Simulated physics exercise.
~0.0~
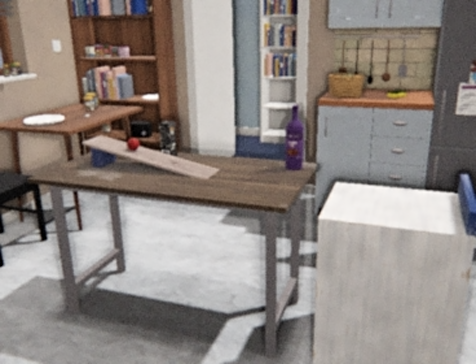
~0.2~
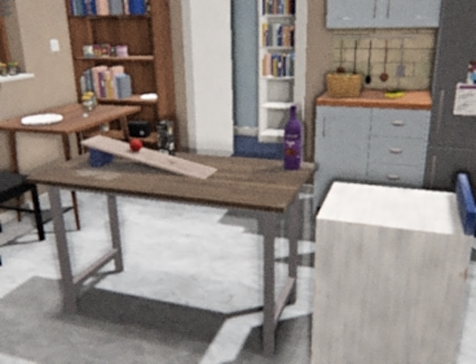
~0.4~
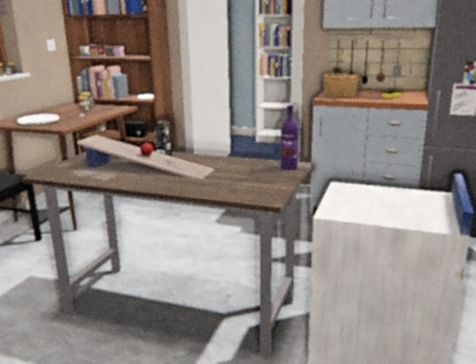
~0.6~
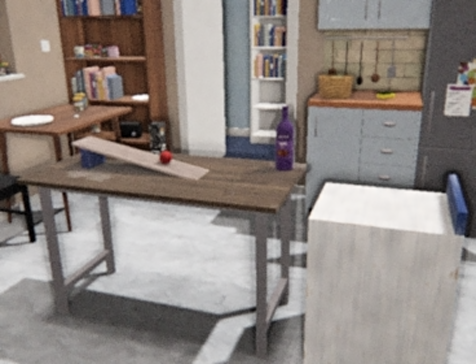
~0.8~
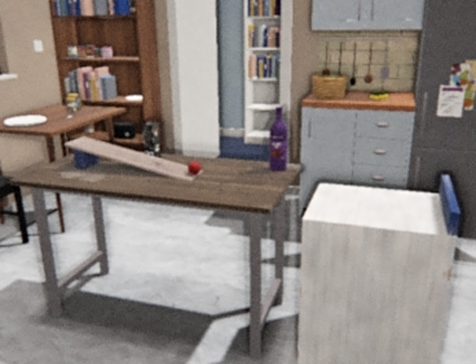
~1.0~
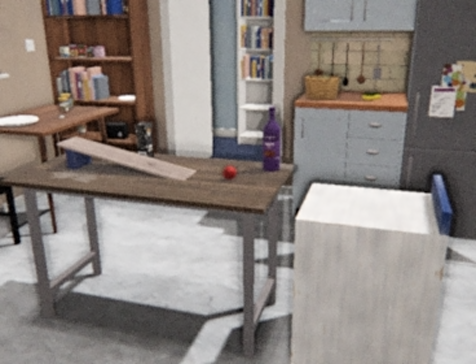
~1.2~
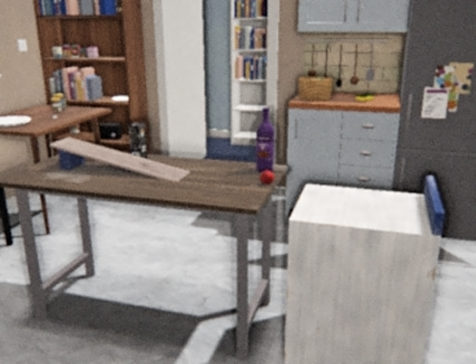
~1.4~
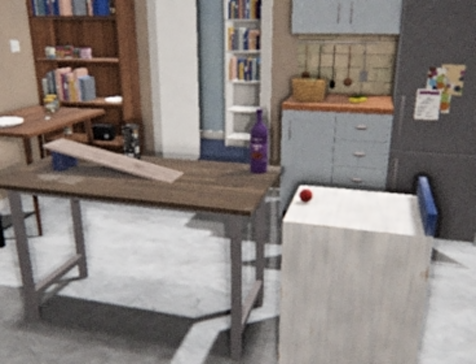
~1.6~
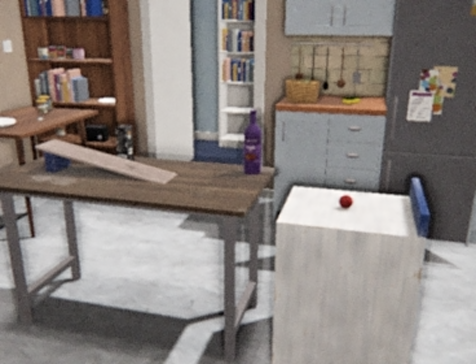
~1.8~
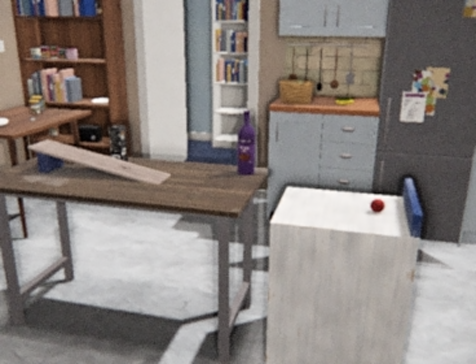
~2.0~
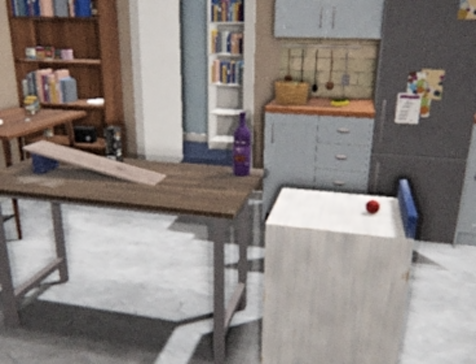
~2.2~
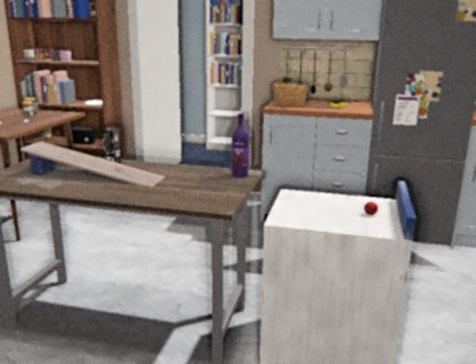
A red ball rolls down a ramp, crosses the gap and stops on the lower top.
